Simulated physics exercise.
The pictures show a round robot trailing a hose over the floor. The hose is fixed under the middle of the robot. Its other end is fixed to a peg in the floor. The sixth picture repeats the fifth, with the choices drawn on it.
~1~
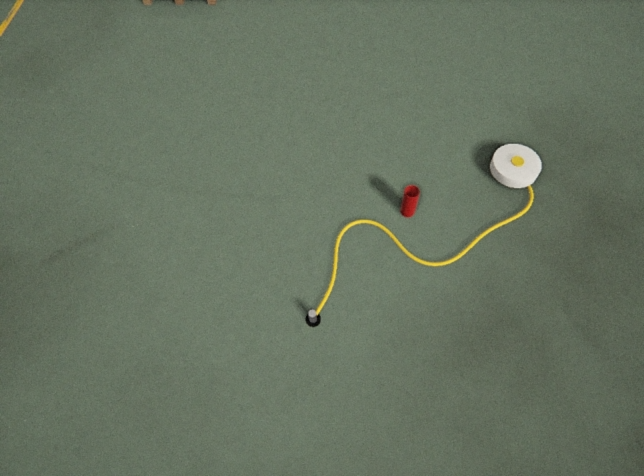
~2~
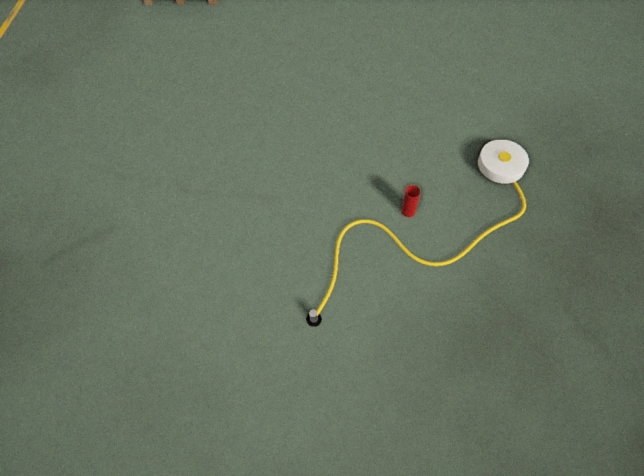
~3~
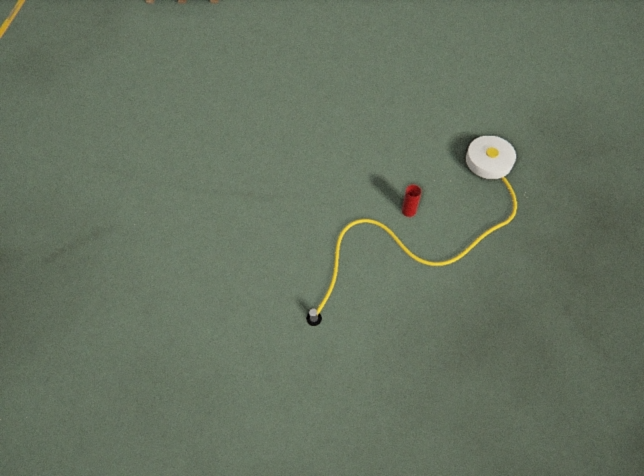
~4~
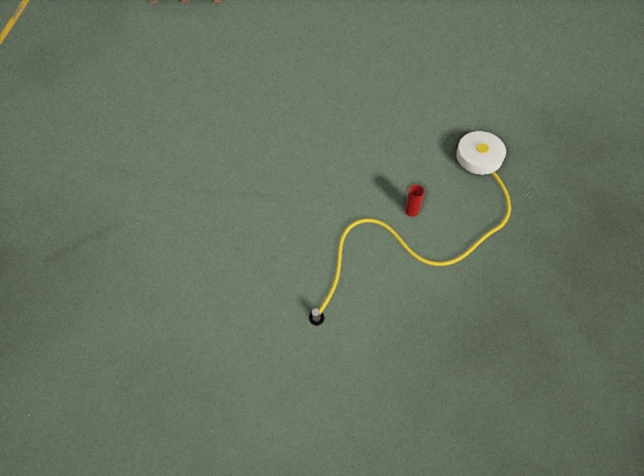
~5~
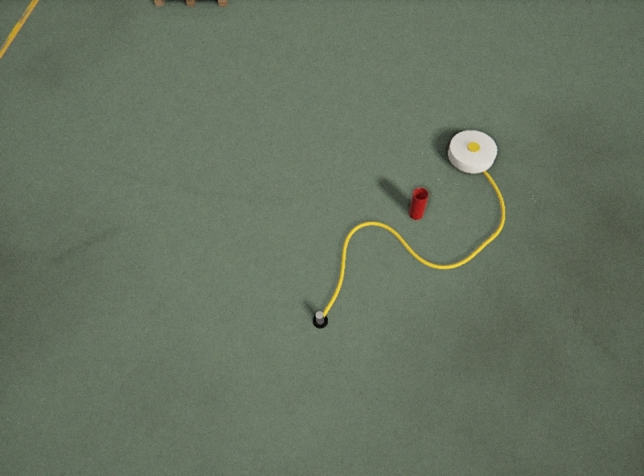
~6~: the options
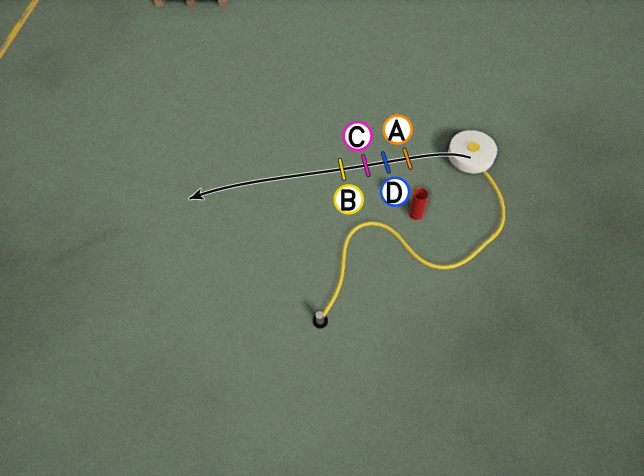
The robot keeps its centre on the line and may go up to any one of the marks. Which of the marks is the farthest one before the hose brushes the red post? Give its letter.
Mark B.
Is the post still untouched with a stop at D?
For that mark, yes.
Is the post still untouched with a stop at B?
For that mark, yes.
On the marked copy, A at (407, 159); B at (342, 169); C at (366, 166); D at (386, 162); the route from (470, 158) via (331, 171) to (190, 198).
Taking B. A third of the way, robot (427, 151), middle of the hose (422, 261).
Two thirds of the way, robot (381, 158), middle of the hose (422, 261).
When it is over, robot (342, 164), middle of the hose (422, 261); nothing has been touched.
As for the rest, A is safe but short; C is safe but short; D is safe but short.
